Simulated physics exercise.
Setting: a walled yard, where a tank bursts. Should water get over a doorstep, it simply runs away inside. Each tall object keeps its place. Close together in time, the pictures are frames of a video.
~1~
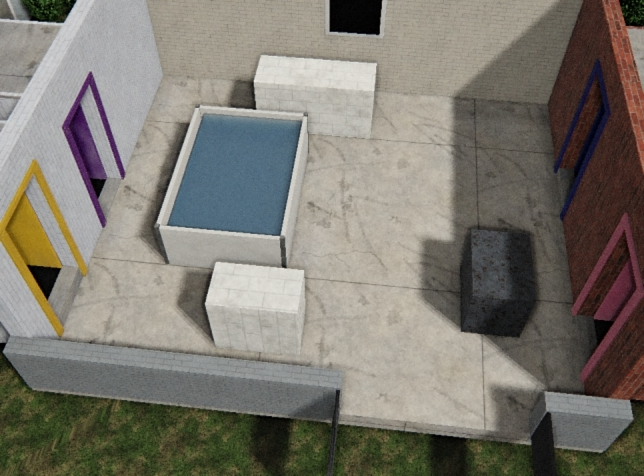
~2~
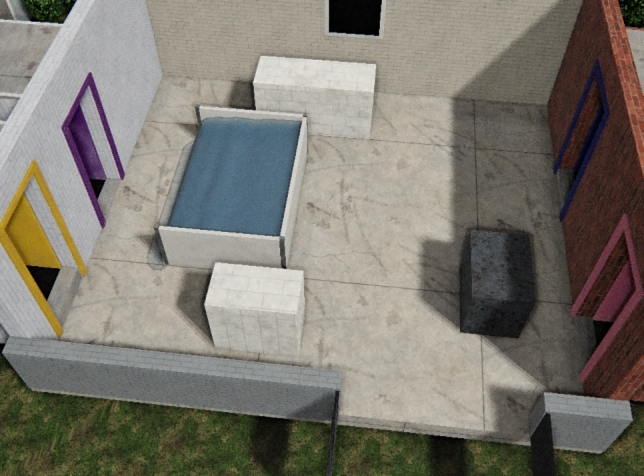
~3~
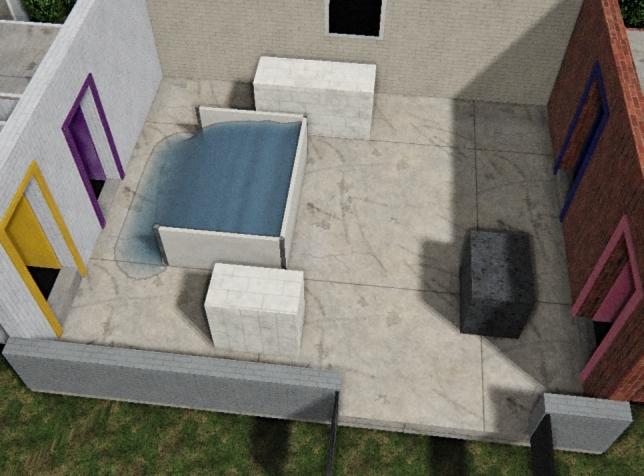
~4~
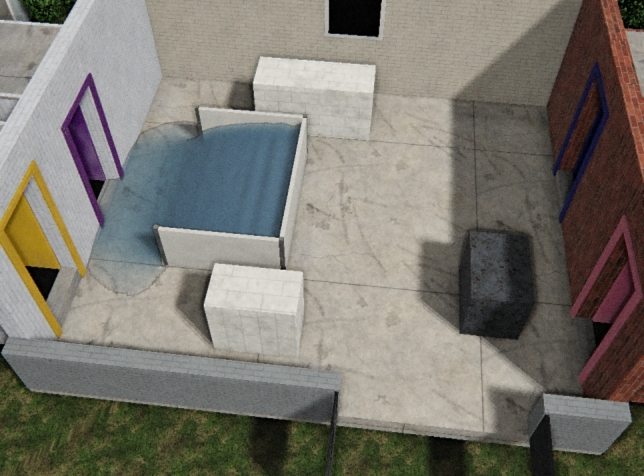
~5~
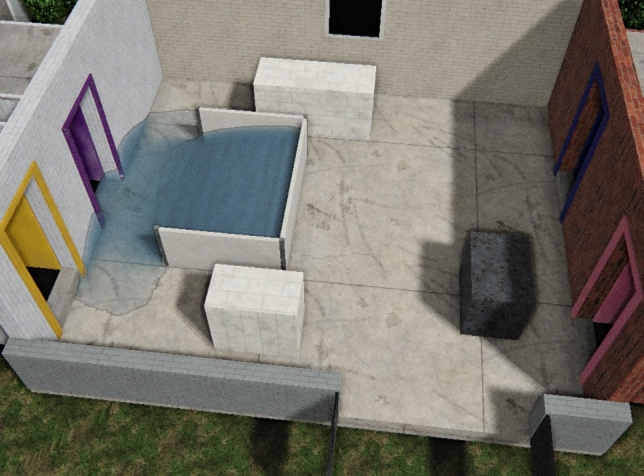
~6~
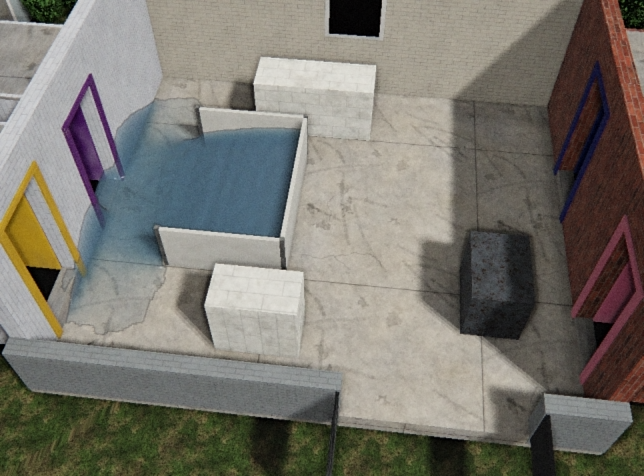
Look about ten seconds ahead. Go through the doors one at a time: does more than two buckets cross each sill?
Purple door: Over two buckets, blue door: Two buckets at most, yellow door: Two buckets at most, pink door: Over two buckets.
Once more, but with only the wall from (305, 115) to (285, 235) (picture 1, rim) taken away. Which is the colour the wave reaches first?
The answer is the door marked blue.
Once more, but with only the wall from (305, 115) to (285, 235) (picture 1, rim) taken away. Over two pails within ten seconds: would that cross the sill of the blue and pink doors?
Well, blue door is swamped, while pink door is swamped.
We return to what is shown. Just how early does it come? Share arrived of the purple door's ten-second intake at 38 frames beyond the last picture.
My figure is 90 in a hundred.
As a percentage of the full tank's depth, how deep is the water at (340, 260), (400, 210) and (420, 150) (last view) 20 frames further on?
First spot roughly 0 %, second 0 %, third 0 %.
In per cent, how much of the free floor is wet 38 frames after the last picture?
I'd say close to 80 per cent.
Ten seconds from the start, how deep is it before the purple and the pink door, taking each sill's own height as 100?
The first is near 230 per cent, the second near 160 per cent.
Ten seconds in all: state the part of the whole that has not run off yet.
My figure is close to 62 percent.
A moment on, water covers 20 % of the floor; the purple door far over two buckets in, the blue door not reached, the yellow door wet at the sill, nothing in, the pink door not reached.
Next, water covers 30 % of the floor; the purple door far over two buckets in, the blue door not reached, the yellow door wet at the sill, nothing in, the pink door not reached.
Then, water covers 45 % of the floor; the purple door far over two buckets in, the blue door not reached, the yellow door wet at the sill, nothing in, the pink door not reached.
Later, water covers 80 % of the floor; the purple door far over two buckets in, the blue door wet at the sill, nothing in, the yellow door wet at the sill, nothing in, the pink door under two buckets in.
In the end, water covers 95 % of the floor; the purple door far over two buckets in, the blue door wet at the sill, nothing in, the yellow door wet at the sill, nothing in, the pink door over two buckets in.
